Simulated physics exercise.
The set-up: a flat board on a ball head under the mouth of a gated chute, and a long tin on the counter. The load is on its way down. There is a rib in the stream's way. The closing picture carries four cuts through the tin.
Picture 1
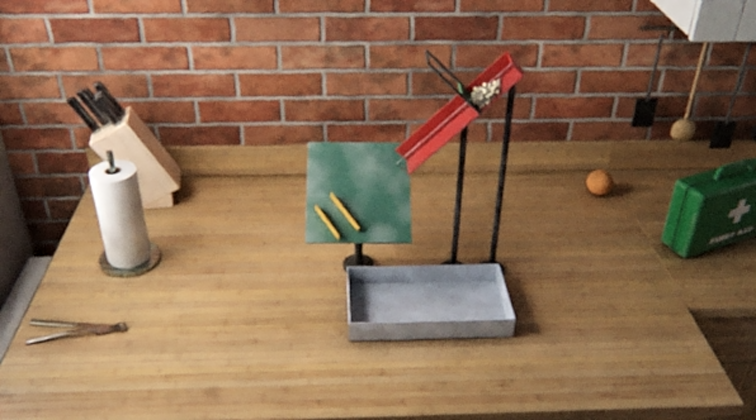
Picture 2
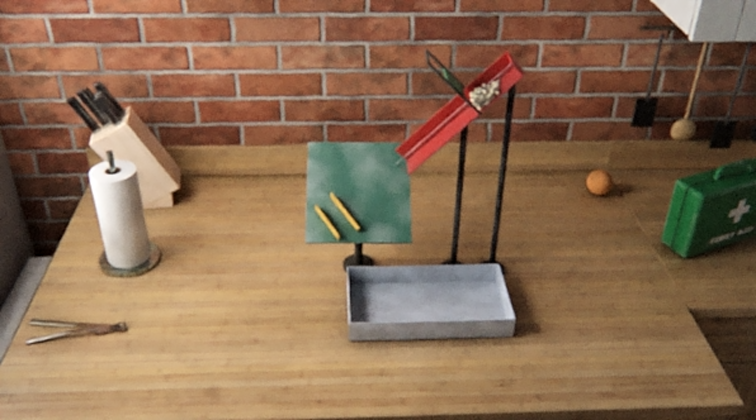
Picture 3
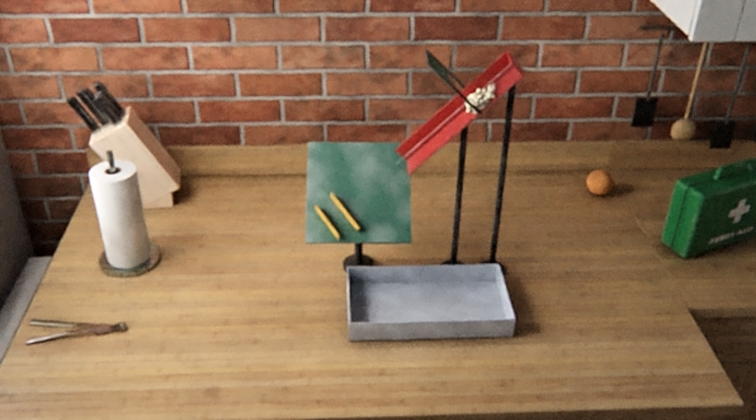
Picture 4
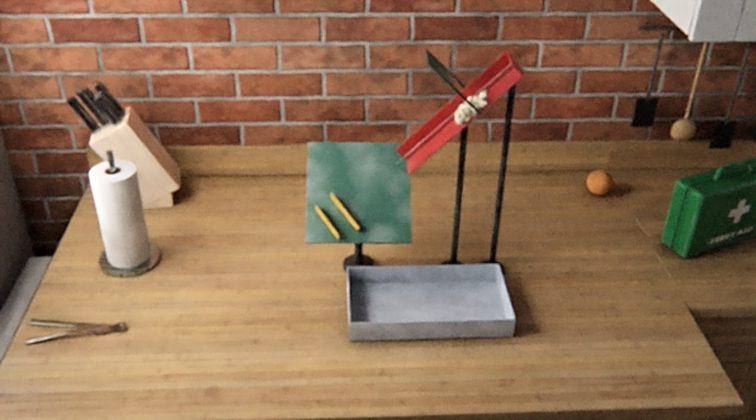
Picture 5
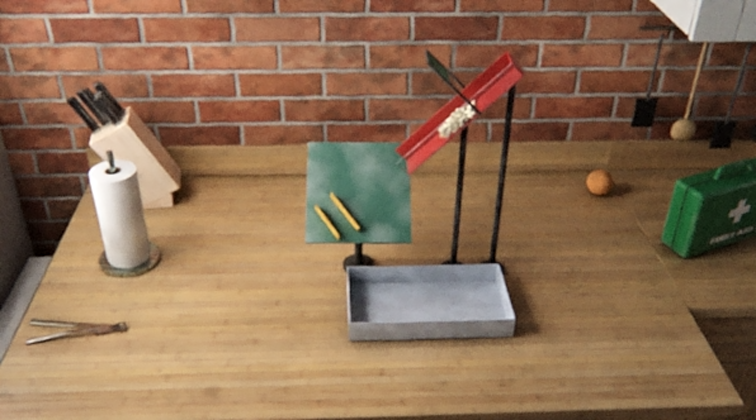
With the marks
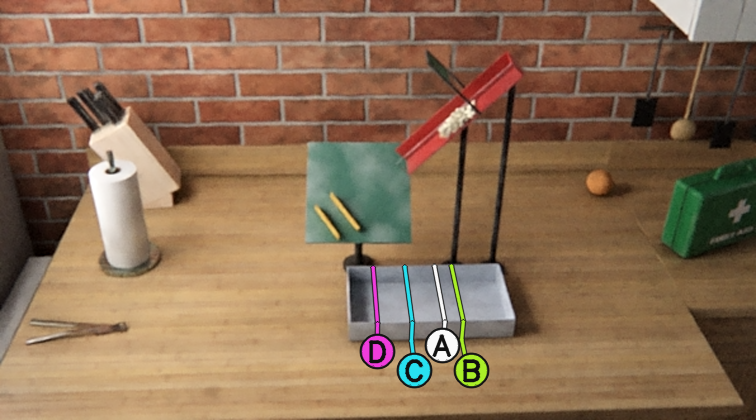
A wooden counter before a red brick wall is seen from slightly above by a still camera. A knife block, paper roll and tongs sit at left, a green board with two yellow strips and a red chute on black posts stand above a pale empty tin, and an orange and green first-aid case lie right. A dark flap swings at the chute as white beans slide partway down it leftward.
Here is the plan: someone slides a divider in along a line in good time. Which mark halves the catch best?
I would pick line D.
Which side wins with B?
More lands on the left.
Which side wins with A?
The left side.
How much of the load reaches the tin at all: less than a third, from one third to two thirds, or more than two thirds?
It is more than two thirds.
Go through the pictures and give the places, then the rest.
In the first frame, load behind the gate (481, 95), white beans; lip of the chute (408, 168), sloping fairly steeply.
In the second frame, middle of the board (359, 191), tilted fairly steeply; middle of its low edge (359, 243); of its high edge (359, 142).
In the third frame, front corners of the tin (350, 323) and (515, 319), empty; front of the load (469, 110).
In the fourth frame, middle of the load (472, 110); its front (458, 121), roughly a quarter of the way to the lip; rib from (331, 193) to (359, 228); rib from (316, 205) to (339, 236).
In the fifth frame, middle of the load (459, 121); its front (442, 135), roughly half of the way to the lip.
On the marked copy, line A crosses the front rim at (444, 321); line B crosses the front rim at (463, 320); line C crosses the front rim at (412, 322); line D crosses the front rim at (377, 322).
For line A, of what is caught, every piece on the left of the divider, not one piece on the right.
For line B, of what is caught, every piece on the left of the divider, not one piece on the right.
For line C, of what is caught, almost all on the left of the divider, just a few on the right.
For line D, of what is caught, roughly two thirds on the left of the divider, roughly a quarter on the right.
